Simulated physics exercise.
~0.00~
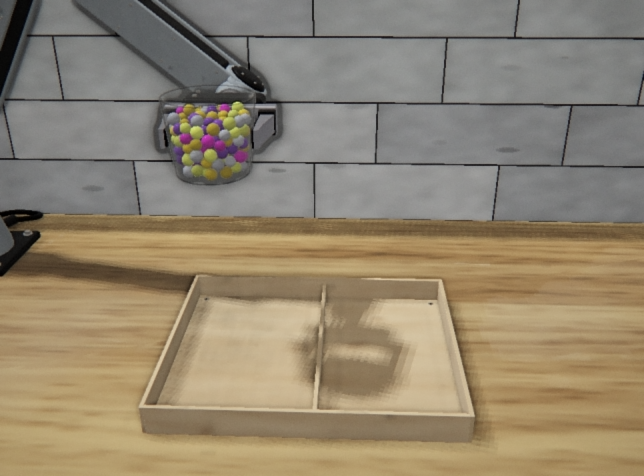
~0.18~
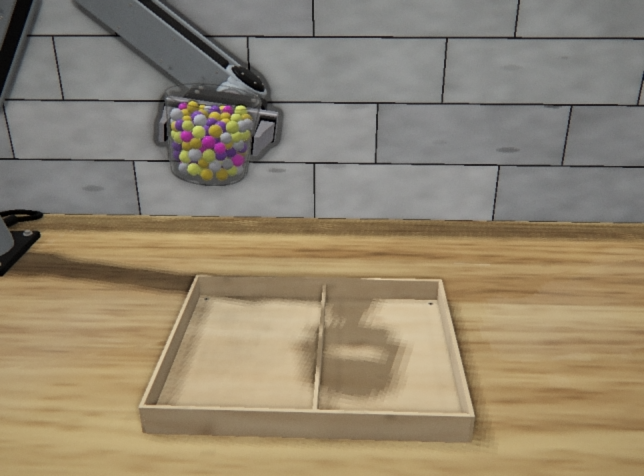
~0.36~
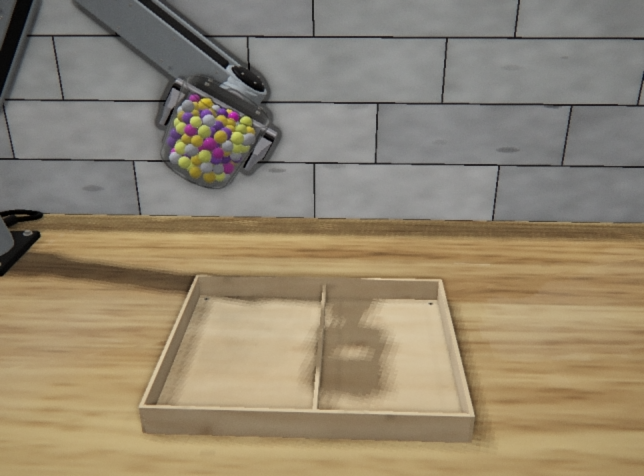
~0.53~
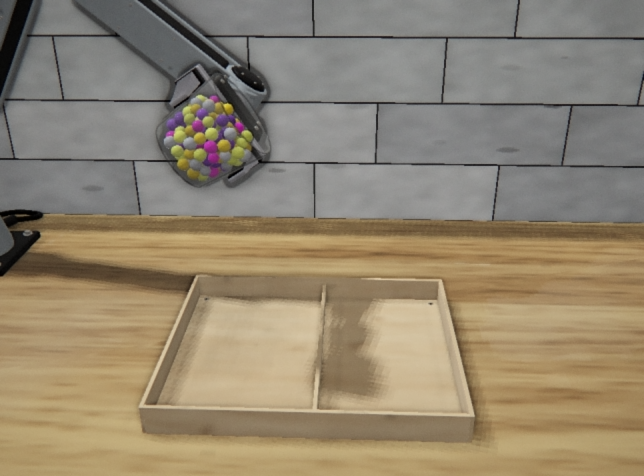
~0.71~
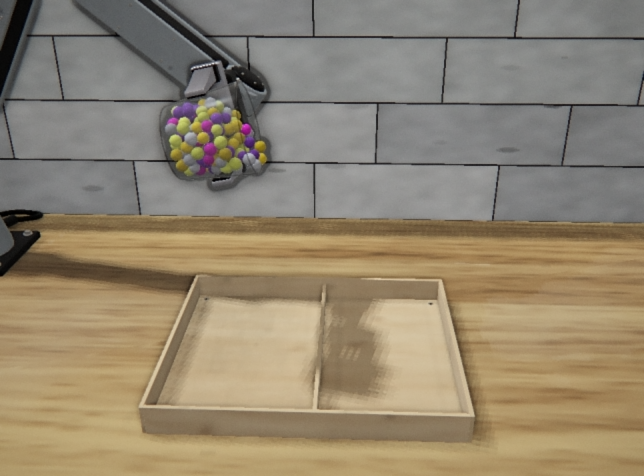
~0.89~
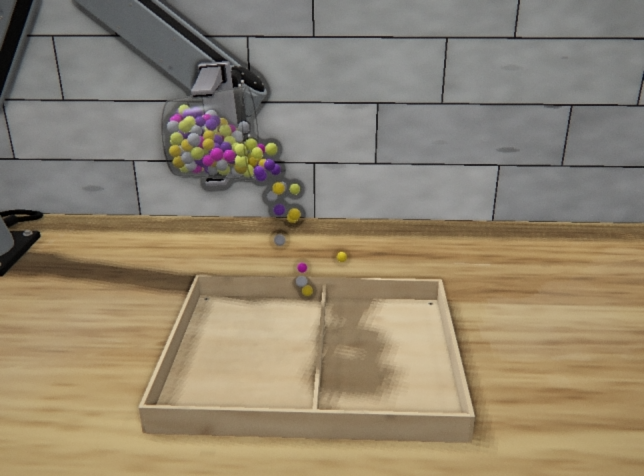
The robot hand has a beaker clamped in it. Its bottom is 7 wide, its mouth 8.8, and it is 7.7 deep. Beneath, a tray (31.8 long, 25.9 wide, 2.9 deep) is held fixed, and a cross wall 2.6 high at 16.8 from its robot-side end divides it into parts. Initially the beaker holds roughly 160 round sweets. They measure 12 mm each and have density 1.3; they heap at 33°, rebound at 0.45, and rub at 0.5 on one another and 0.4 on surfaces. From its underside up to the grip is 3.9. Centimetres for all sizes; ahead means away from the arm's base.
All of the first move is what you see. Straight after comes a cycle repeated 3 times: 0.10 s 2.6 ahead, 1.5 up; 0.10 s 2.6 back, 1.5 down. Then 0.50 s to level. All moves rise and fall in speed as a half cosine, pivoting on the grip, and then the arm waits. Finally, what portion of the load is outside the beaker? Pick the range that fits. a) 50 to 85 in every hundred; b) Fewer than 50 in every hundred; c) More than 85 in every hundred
(c) More than 85 in every hundred.
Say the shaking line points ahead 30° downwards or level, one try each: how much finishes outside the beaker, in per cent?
Estimates, in order: 80 % then 95 %.
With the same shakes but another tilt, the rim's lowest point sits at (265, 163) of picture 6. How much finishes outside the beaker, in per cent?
It comes out near 75 percent.
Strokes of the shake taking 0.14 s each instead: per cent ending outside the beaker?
Estimate: Close to 90 percent.
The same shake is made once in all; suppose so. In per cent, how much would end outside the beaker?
85 per cent.
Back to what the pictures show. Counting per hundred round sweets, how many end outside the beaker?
Roughly 95 %.
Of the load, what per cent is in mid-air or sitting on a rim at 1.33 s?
Logged share: Close to 17 per cent.
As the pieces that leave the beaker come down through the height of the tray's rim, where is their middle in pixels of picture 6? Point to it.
About at (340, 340).
By 1.33 s, tilted 86° forward, highest piece 25 above the table; 94 in the far-side part, 24 in the robot-side part, 13 in the beaker, 27 in flight or on a rim.
By 1.77 s, tilted 35° forward, highest piece 26 above the table; 118 in the far-side part, 36 in the robot-side part, 4 in the beaker.
By 2.19 s, level, highest piece 24 above the table; 118 in the far-side part, 36 in the robot-side part, 4 in the beaker.
By 3.24 s, level, highest piece 24 above the table; 118 in the far-side part, 36 in the robot-side part, 4 in the beaker.
Final count, 118 in the far-side part, 36 in the robot-side part, 4 in the beaker. That is 97 % outside the beaker.
